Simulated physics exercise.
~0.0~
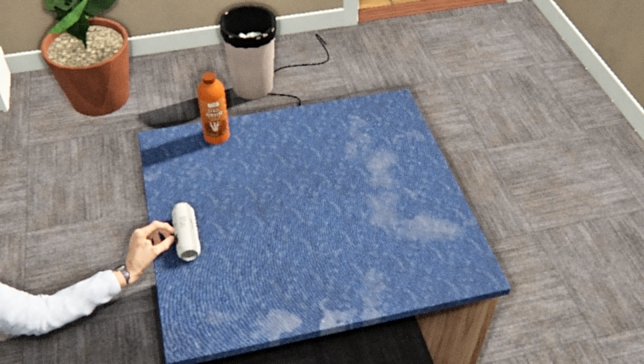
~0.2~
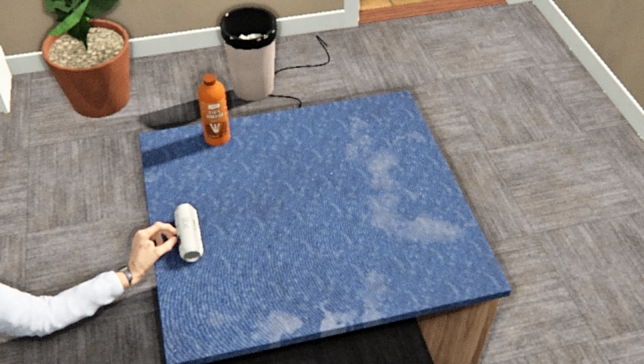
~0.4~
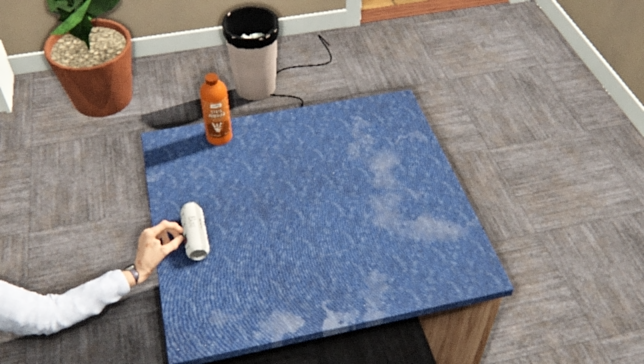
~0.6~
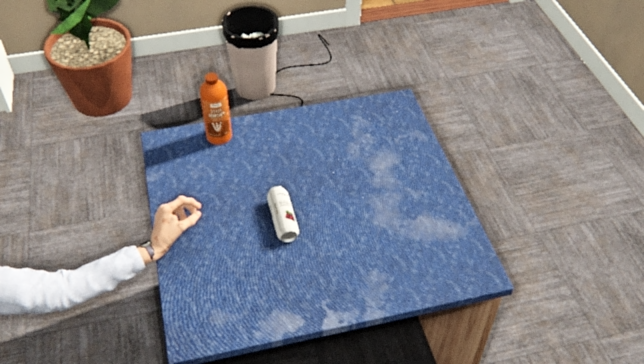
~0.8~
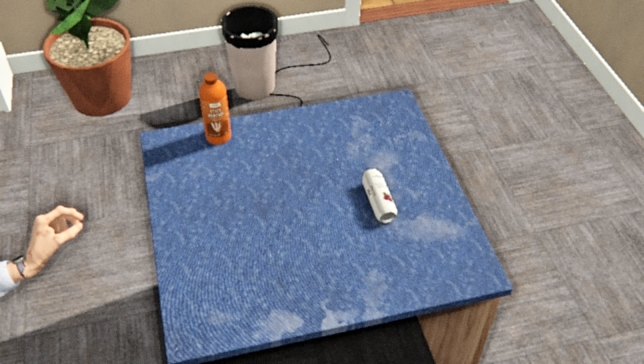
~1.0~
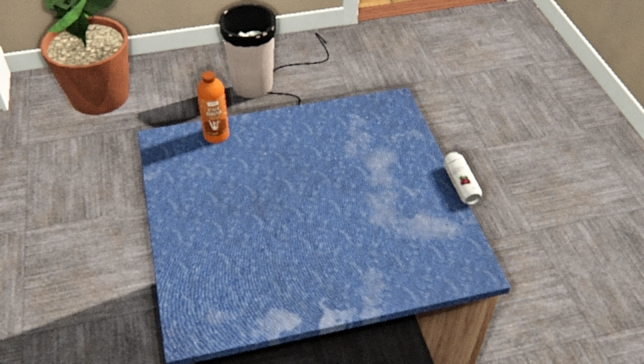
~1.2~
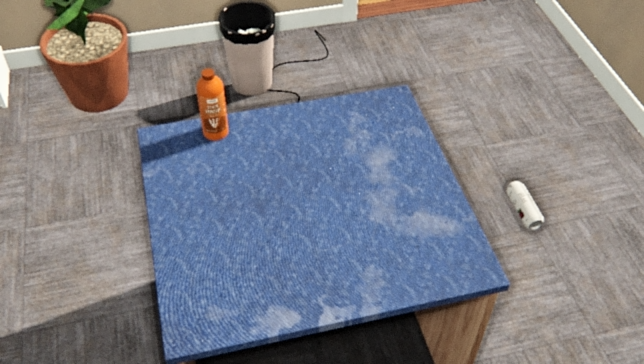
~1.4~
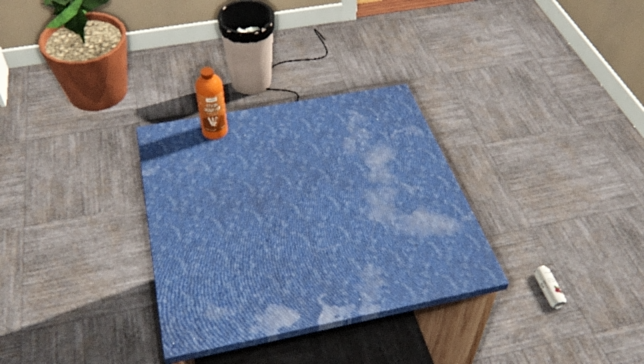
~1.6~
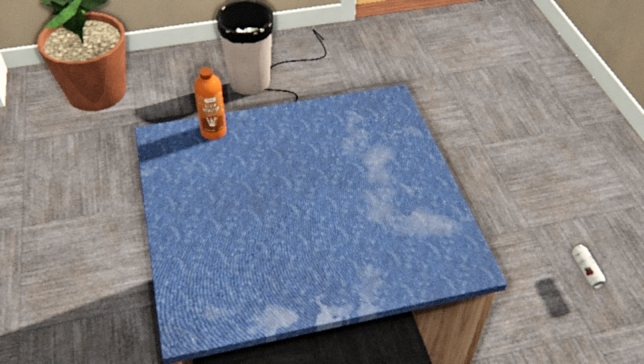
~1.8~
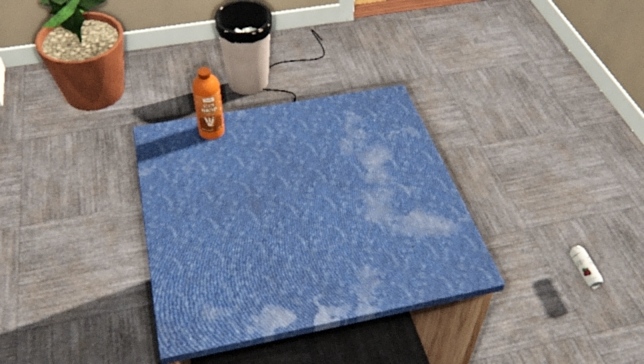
White can rolling right across a blue table after a hand pushes it, dropping off the edge while an orange bottle stays put.
